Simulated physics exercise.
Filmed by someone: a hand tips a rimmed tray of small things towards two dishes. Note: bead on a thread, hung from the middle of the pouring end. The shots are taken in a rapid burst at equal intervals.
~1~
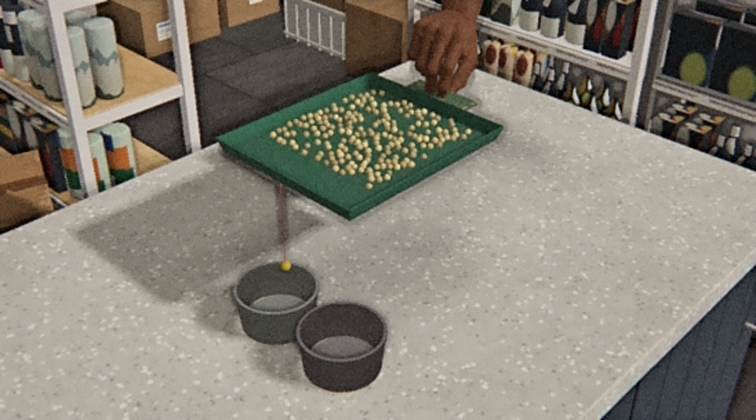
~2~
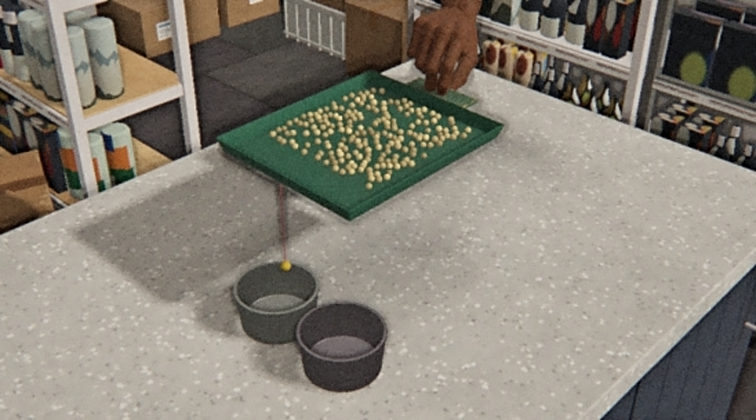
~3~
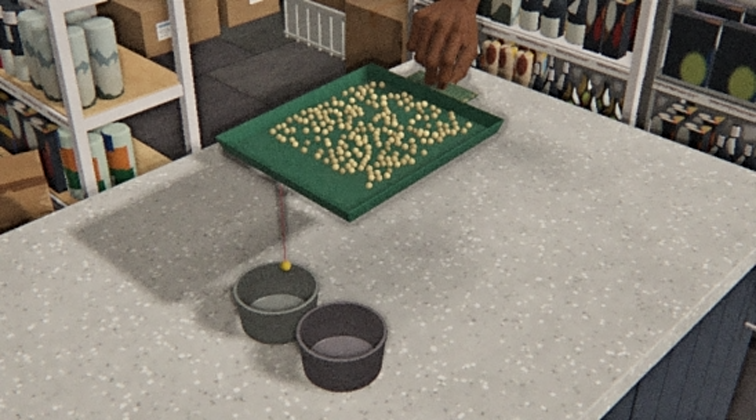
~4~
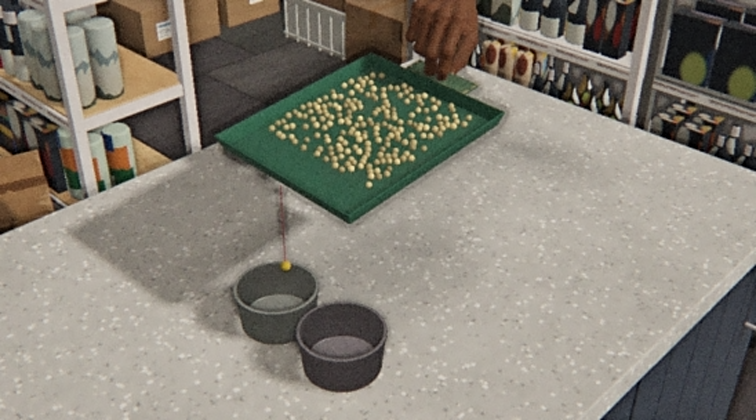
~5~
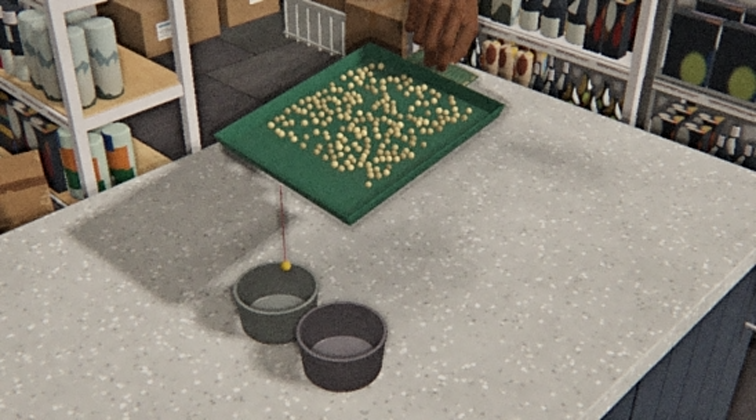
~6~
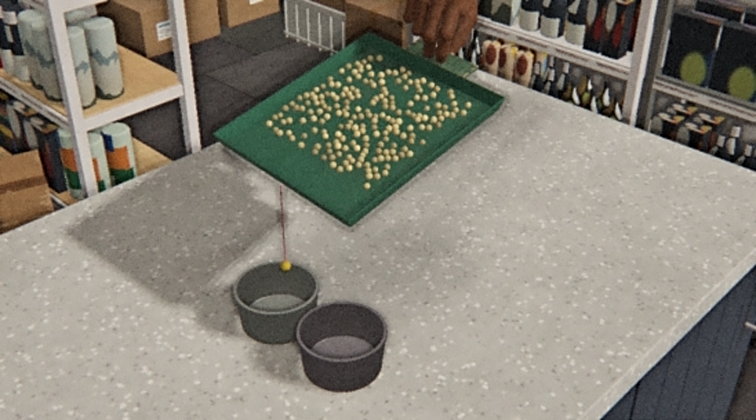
On a speckled shop counter, a hand slowly tilts a green tray of soya beans slightly.
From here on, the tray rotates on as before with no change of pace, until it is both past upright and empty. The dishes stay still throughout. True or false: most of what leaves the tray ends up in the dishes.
True.
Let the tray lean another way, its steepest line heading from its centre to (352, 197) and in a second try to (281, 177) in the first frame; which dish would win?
At the first place the right dish, at the second the left dish.
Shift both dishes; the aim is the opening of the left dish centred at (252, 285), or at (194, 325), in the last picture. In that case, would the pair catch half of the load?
So that's a greater portion the first time round, a lesser portion the second.
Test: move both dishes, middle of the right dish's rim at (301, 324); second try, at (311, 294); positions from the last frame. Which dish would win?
In the first try it's the one on the right, and in the second it's the one on the right.
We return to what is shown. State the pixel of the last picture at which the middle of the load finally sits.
Around (338, 359).
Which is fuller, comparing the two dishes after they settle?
That would be the right of the two, then.
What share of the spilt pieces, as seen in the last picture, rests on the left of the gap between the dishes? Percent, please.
That's about 80 per cent of the spill.
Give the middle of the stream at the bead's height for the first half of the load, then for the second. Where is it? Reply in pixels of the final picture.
At (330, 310) for the first part, then at (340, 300) for the others.
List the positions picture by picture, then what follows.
Corners of the pouring end near (223, 138) and (349, 206), level; middle of the load near (372, 134), soya beans; left dish near (246, 319); right dish near (310, 366); bead on its thread near (285, 266), in the first frame.
Corners of the pouring end near (223, 138) and (349, 207), level; middle of the load near (372, 133), in the second frame.
Corners of the pouring end near (223, 137) and (349, 208), tipped barely, lowest at the right corner; middle of the load near (371, 129), in the third frame.
Corners of the pouring end near (222, 135) and (349, 211), tipped a little, lowest at the right corner; middle of the load near (371, 124), in the fourth frame.
Corners of the pouring end near (221, 134) and (349, 213), tipped a little, lowest at the right corner; middle of the load near (371, 119), in the fifth frame.
Corners of the pouring end near (220, 133) and (349, 215), tipped a little, lowest at the right corner; middle of the load near (369, 115); left dish near (246, 319); right dish near (310, 366), in the sixth frame.
Shortly afterwards, tray tipped steeply; all but a few on the tray; a little in the right dish; only a few in the left dish; only a few in the air.
Next, tray tipped right over; a little on the tray; near two thirds in the right dish; a little in the left dish; a little outside both; near a quarter in the air.
Some moments later, tray tipped past a quarter turn; the bulk in the right dish; a little in the left dish; a little outside both.
In the end, tray tipped past a quarter turn; the bulk in the right dish; a little in the left dish; a little outside both.
